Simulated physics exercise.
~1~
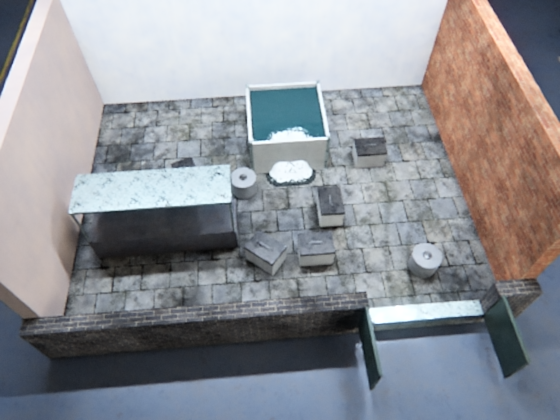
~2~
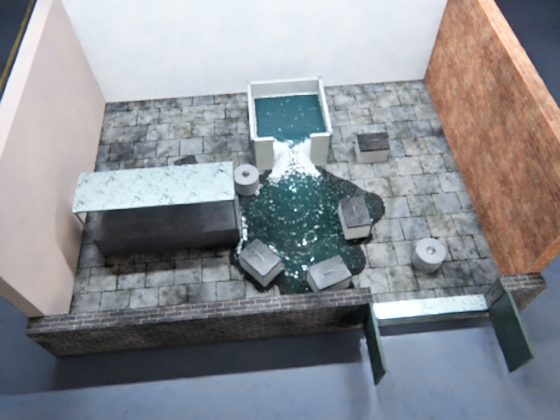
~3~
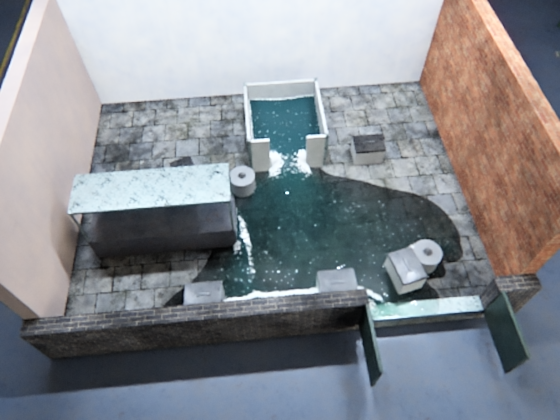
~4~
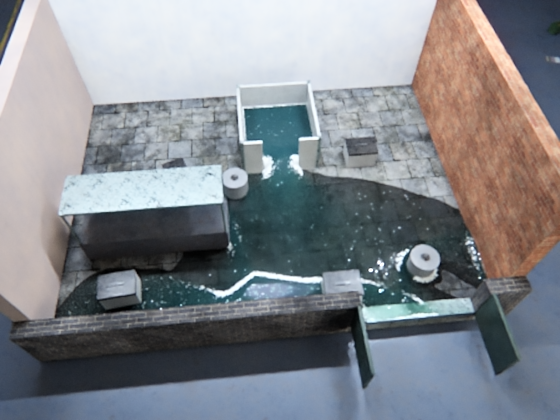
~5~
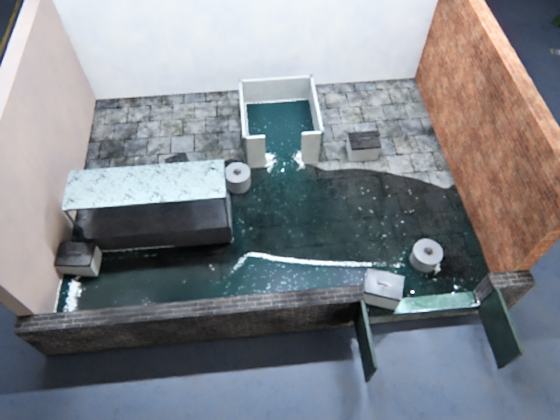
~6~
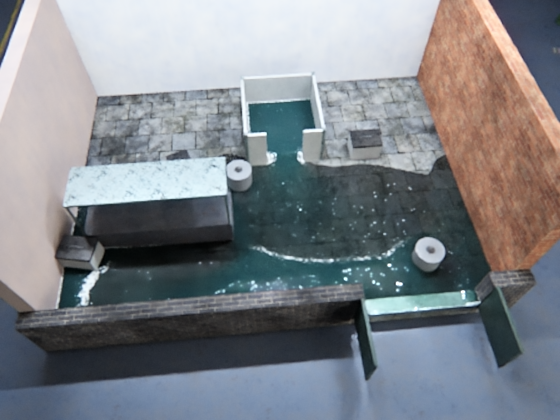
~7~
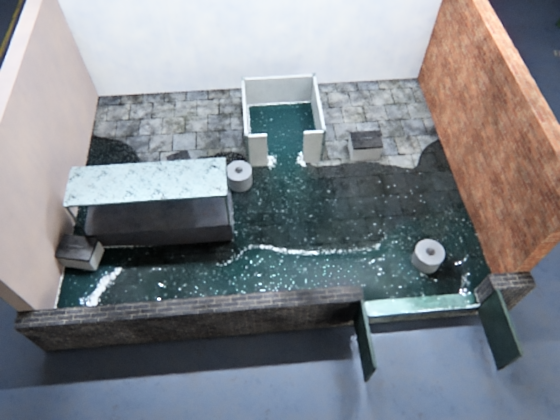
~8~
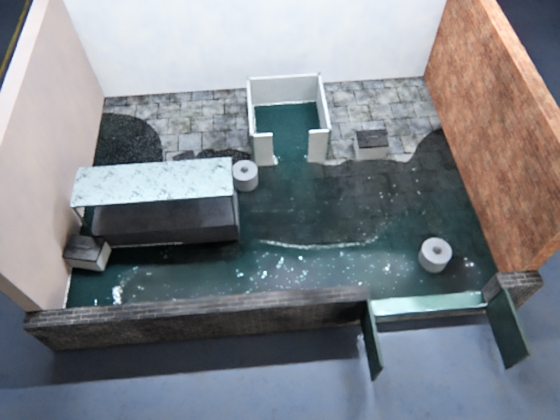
Dark green water bursts from the front of a pale, square tank at the back of a walled bay, seen from above by a slightly swaying camera. Grey boxes and round tubs stand on the grey stone floor, with a pale-topped block at left and an open gateway at front right. The flood fans out and shoves three boxes toward the low front wall. One drifts left along it to the pale left wall, while the other two head right and vanish from view near the gateway. Finally, the tubs remain standing as shallow water and dark wet patches cover much of the floor.
